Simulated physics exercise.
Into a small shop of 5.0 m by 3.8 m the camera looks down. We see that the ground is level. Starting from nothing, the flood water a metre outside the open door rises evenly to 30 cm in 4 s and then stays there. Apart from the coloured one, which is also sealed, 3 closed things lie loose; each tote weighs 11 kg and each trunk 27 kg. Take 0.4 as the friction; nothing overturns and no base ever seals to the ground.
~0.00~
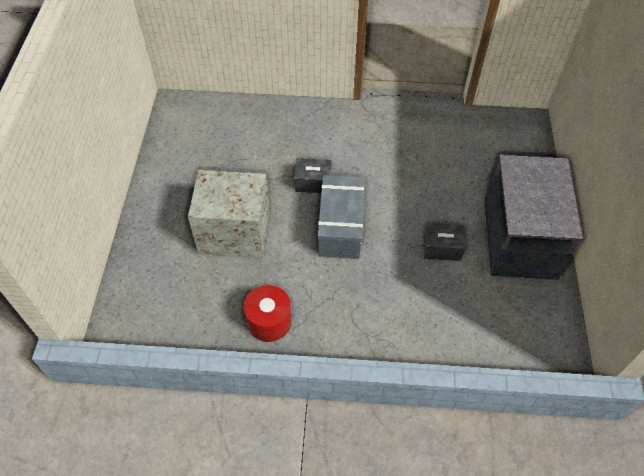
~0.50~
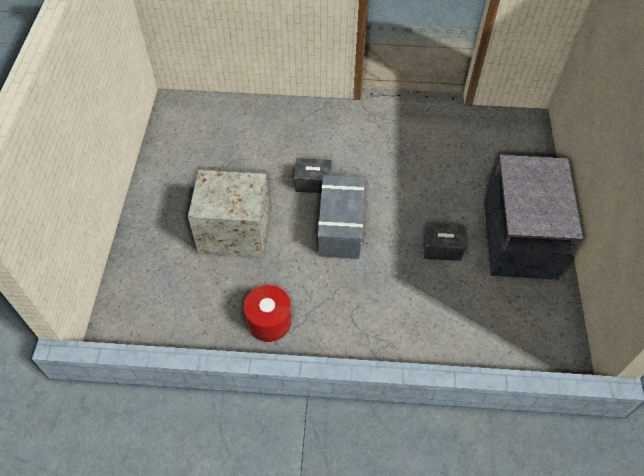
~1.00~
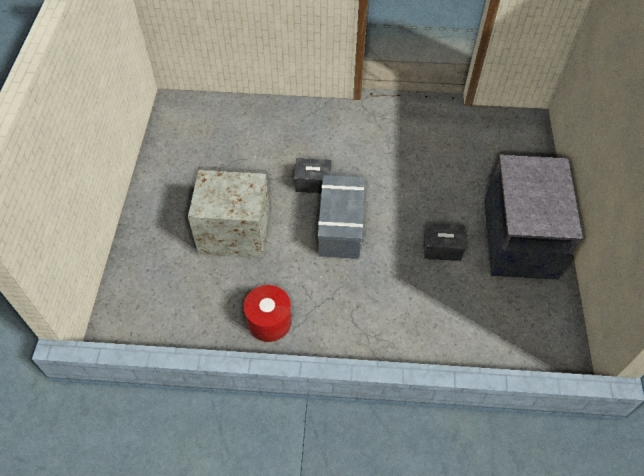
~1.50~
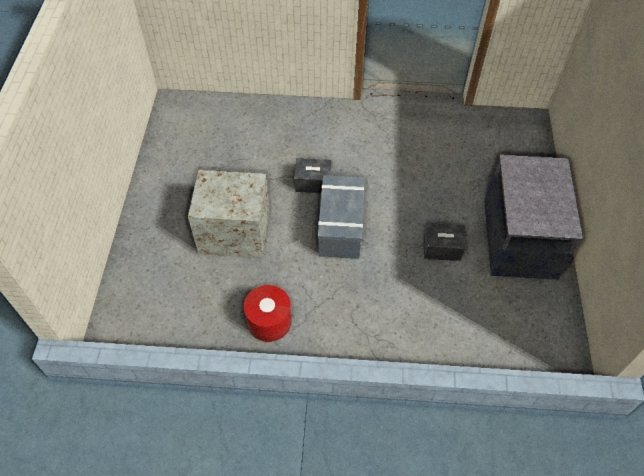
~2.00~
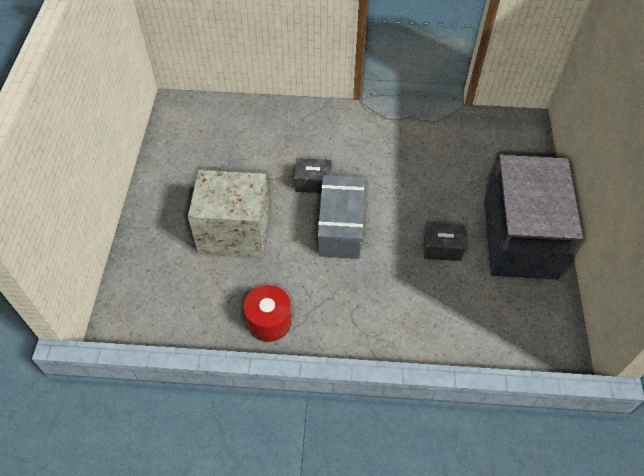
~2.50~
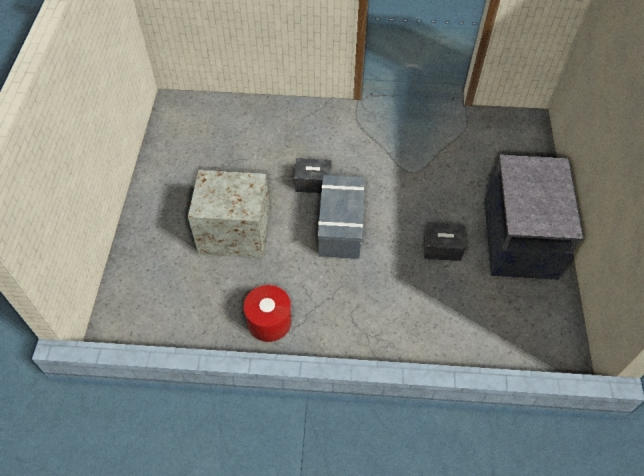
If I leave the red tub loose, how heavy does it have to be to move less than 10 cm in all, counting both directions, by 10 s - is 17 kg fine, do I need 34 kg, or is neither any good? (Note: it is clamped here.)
Neither is any good.
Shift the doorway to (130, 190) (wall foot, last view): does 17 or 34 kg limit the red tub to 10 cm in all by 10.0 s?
In that case only the heavier option works.
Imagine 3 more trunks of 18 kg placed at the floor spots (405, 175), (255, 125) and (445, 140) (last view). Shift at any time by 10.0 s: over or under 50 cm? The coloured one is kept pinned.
Spot one crosses the limit, spot two stays inside, spot three crosses the limit.
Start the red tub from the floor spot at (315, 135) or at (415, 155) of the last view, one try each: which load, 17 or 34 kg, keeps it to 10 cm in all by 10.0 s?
Respectively, the light option succeeds and neither option succeeds.
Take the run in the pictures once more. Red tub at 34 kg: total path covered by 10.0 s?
I'd say close to 80 cm in total.
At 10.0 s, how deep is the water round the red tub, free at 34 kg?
Depth: Approx. 13 cm.
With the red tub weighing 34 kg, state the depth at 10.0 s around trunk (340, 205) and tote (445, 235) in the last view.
Around 14 cm and 17 cm.
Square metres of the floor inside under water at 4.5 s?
Some 9.0 m2 of it.
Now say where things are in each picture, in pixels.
The red tub at (267, 305), on the bottom; 0.0 m2 under water; 0 of 4 have shifted, in the first frame.
The red tub at (267, 305) rests on the ground; water covers 0.0 m2; 0 of 4 have shifted, in the second frame.
The red tub at (267, 305), on the bottom; water covers 0.0 m2; 0 of 4 have shifted, in the third frame.
The red tub at (267, 305), on the bottom; 0.0 m2 under water; 0 of 4 have shifted, in the fourth frame.
The red tub at (267, 305) rests on the ground; water covers 0.3 m2; 0 of 4 have shifted, in the fifth frame.
The red tub at (267, 305), on the bottom; water covers 1.1 m2; 0 of 4 have shifted, in the sixth frame.
After 3.5 s the red tub would be 0 cm from its start with 17 kg and 0 cm from its start with 34 kg; 0 cm of water round it then.
After 4.5 s the red tub would be 0 cm from its start with 17 kg and 0 cm from its start with 34 kg; 0 cm of water round it then.
After 7.0 s the red tub would be 84 cm from its start with 17 kg and 1 cm from its start with 34 kg; 11 cm of water round it then.
After 10.0 s the red tub would be 252 cm from its start with 17 kg and 72 cm from its start with 34 kg; 13 cm of water round it then.
